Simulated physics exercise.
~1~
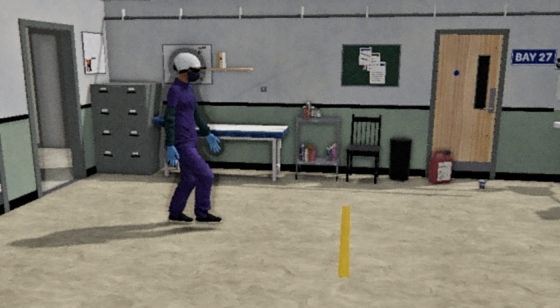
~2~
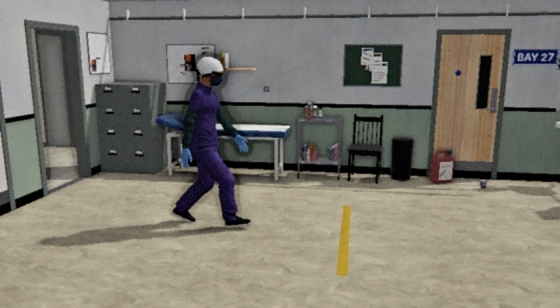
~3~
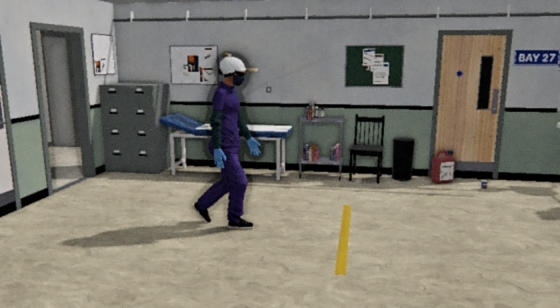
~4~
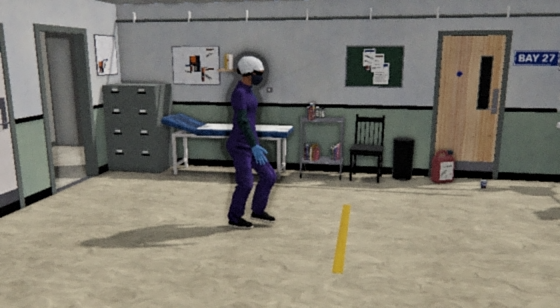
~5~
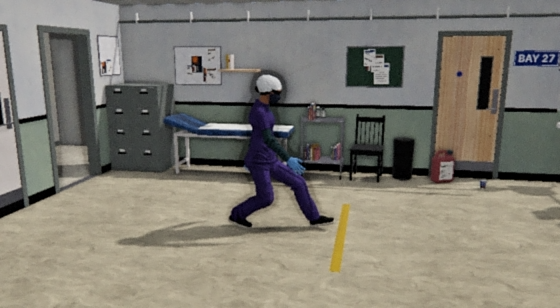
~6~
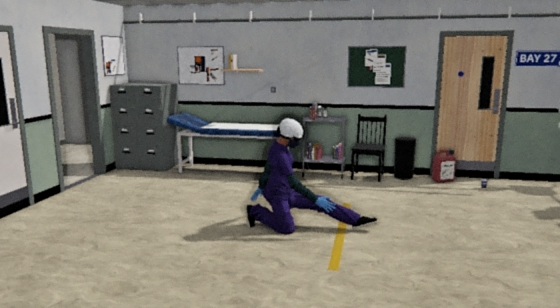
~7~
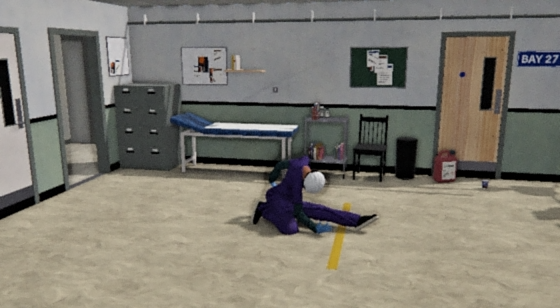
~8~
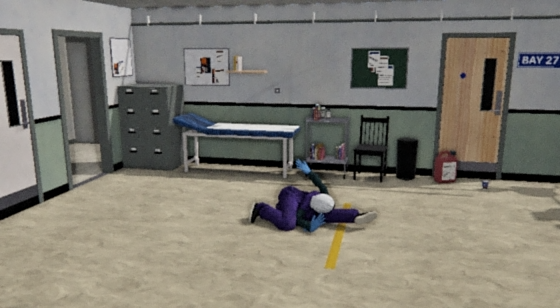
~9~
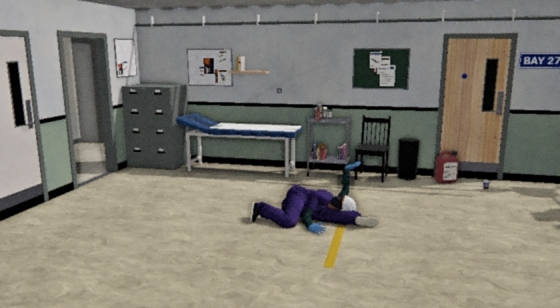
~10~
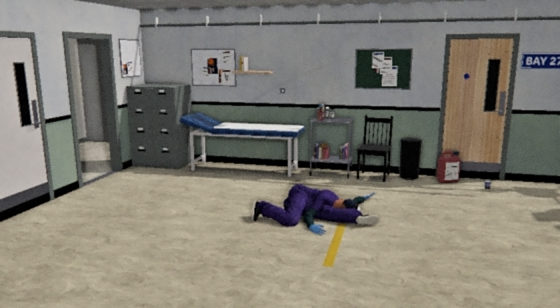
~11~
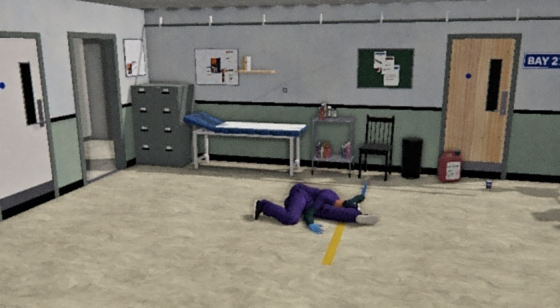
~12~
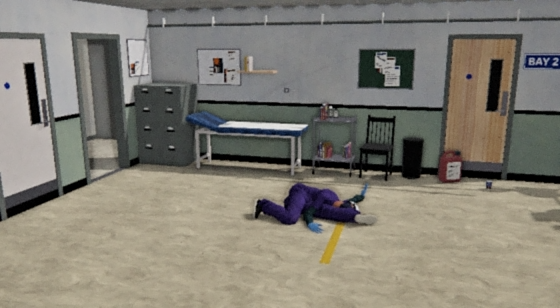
In a clinic room, a person in purple walks right, drops down and lies by yellow tape.
